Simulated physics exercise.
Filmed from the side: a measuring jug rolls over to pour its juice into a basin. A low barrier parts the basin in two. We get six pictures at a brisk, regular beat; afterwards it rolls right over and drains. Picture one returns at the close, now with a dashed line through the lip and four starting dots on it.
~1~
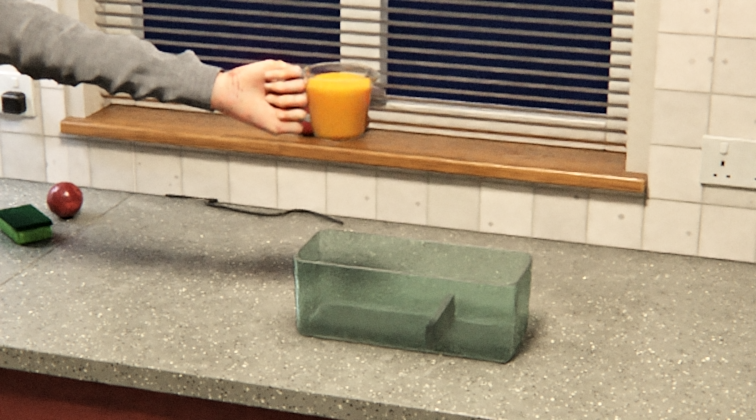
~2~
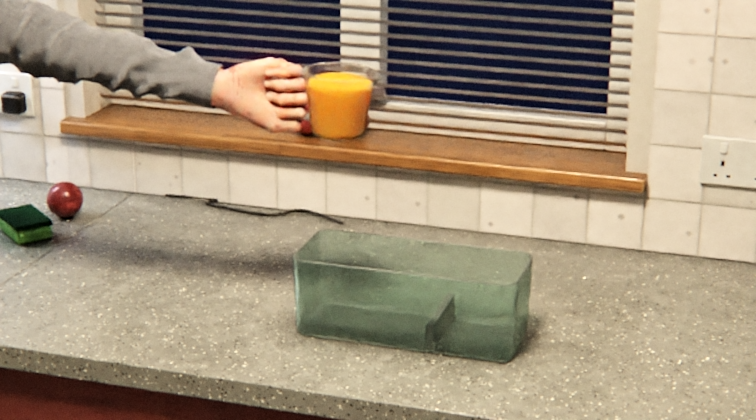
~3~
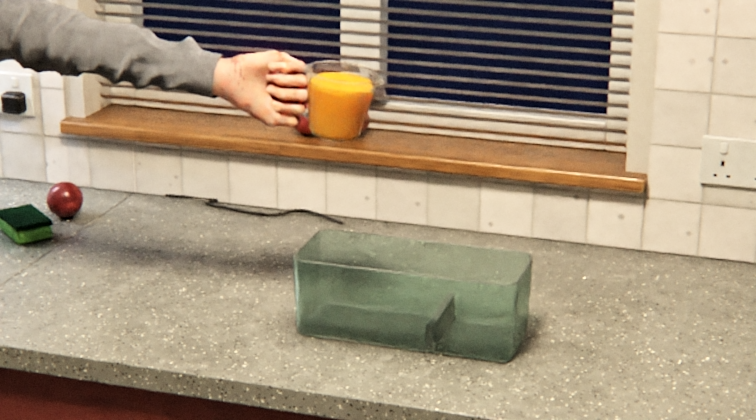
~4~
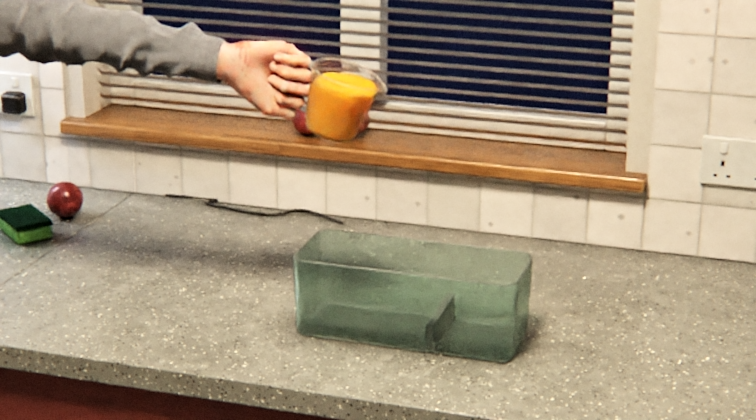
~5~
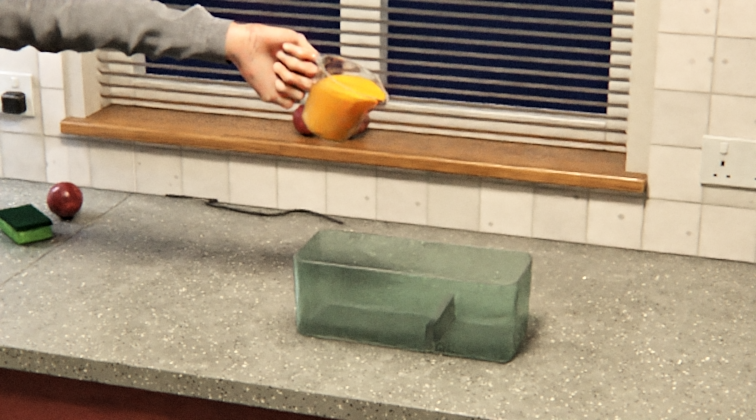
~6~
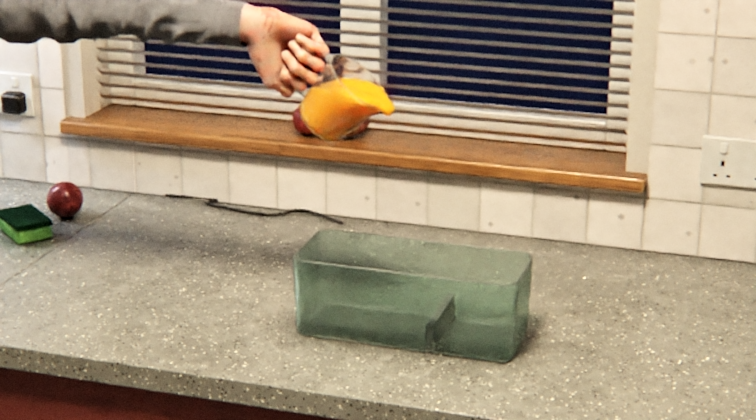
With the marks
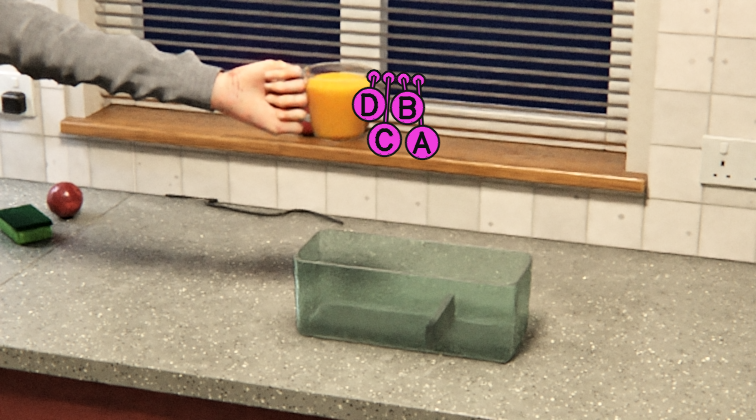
In the video, a hand holds a clear jug of orange juice upright above a greenish divided basin on a speckled counter, then gradually tilts it to the right until the juice reaches just past the lip.
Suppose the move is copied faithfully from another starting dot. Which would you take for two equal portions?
Choose C.
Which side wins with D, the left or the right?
The left one.
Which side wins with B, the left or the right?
The right side.
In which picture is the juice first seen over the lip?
Picture 6.
On the marked copy, A at (418, 80); B at (403, 79); C at (388, 78); D at (374, 76).
If A is chosen, about 12 % ends left of the wall and 81 % right of it; 7 % is lost outside.
If B is chosen, about 11 % ends left of the wall and 86 % right of it; 3 % is lost outside.
If C is chosen, about 52 % ends left of the wall and 45 % right of it; 3 % is lost outside.
If D is chosen, about 87 % ends left of the wall and 7 % right of it; 6 % is lost outside.
